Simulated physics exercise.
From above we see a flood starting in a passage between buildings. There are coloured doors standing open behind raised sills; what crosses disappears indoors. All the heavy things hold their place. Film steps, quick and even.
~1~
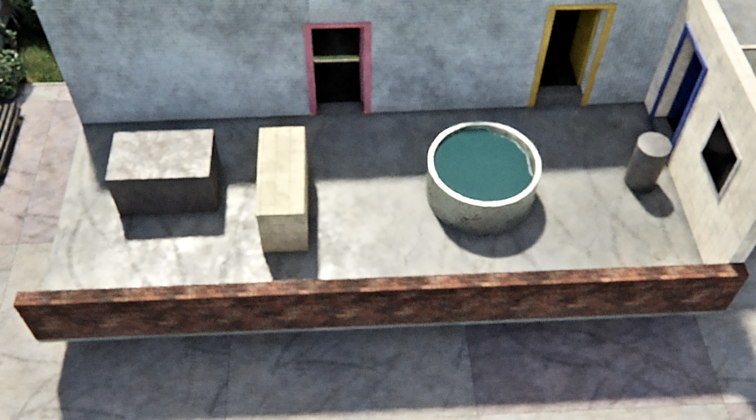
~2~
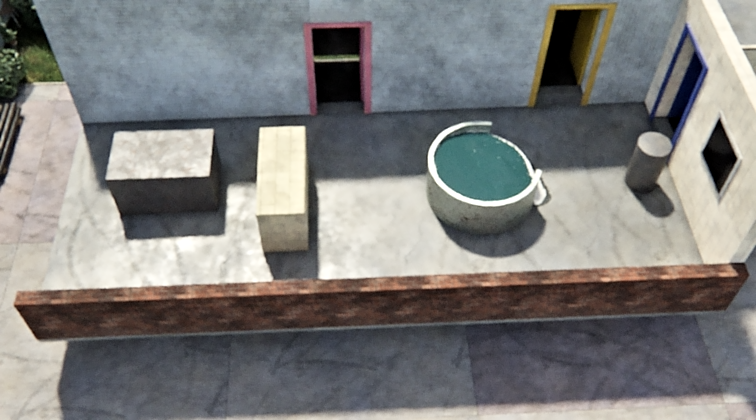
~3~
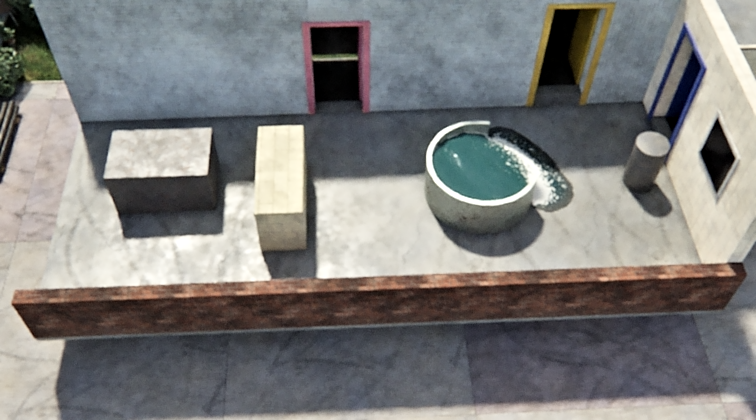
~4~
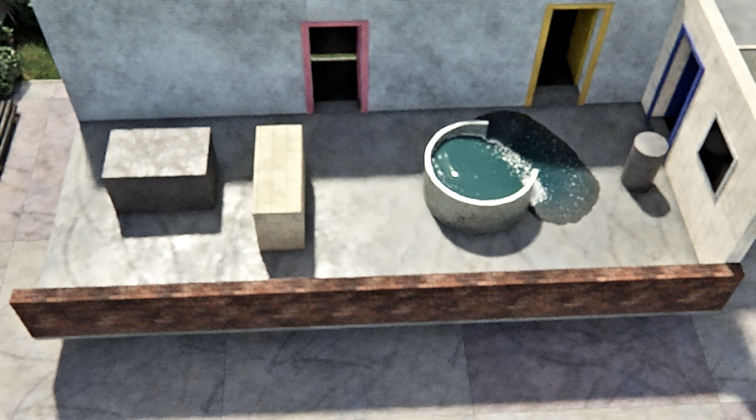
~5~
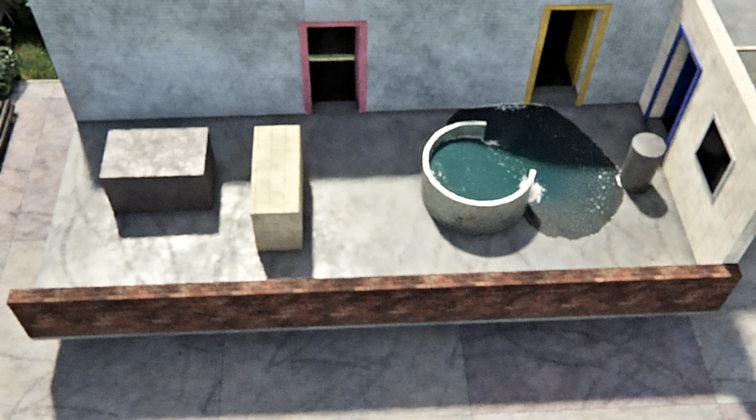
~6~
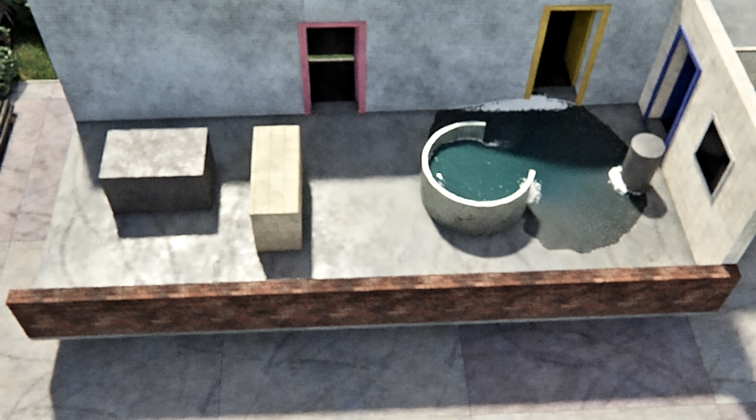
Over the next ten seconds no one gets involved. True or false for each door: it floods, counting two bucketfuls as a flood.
Blue door - true; yellow door - false; pink door - false.
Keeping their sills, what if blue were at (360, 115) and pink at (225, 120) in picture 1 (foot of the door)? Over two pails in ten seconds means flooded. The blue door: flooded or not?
The blue door falls short.
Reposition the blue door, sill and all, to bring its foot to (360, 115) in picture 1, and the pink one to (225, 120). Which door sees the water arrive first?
That's the yellow door.
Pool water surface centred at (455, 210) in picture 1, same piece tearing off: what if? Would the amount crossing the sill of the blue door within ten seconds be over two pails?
Looking at the blue door, it surpasses the cutoff.
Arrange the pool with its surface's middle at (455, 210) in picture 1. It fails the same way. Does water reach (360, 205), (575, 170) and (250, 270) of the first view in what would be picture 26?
Bone-dry, soaked, bone-dry.
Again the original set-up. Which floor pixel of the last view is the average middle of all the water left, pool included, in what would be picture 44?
That puts it at around (517, 194).
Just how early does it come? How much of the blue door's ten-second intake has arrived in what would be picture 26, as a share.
Around 95 in a hundred.
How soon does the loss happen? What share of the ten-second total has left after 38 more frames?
Estimate: 75 %.
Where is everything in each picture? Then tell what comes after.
The first picture shows still water in the round tank at (484, 165).
In the second picture, water pours out at (520, 163) and has run to (542, 202).
In the third picture, water pours out at (518, 164) and has run to (567, 197).
In the fourth picture, the front is at (595, 191), out from the gap at (516, 165).
In the fifth picture, the front is at (620, 191), out from the gap at (514, 166).
In the sixth picture, water pours out at (513, 166) and has run to a hidden place.
A moment on, water covers 25 % of the floor; the blue door under two buckets in, the yellow door wet at the sill, nothing in, the pink door not reached.
Next, water covers 30 % of the floor; the blue door over two buckets in, the yellow door wet at the sill, nothing in, the pink door not reached.
Then, water covers 35 % of the floor; the blue door far over two buckets in, the yellow door wet at the sill, nothing in, the pink door wet at the sill, nothing in.
Later, water covers 65 % of the floor; the blue door far over two buckets in, the yellow door wet at the sill, nothing in, the pink door wet at the sill, nothing in.
In the end, water covers 90 % of the floor; the blue door far over two buckets in, the yellow door wet at the sill, nothing in, the pink door wet at the sill, nothing in.
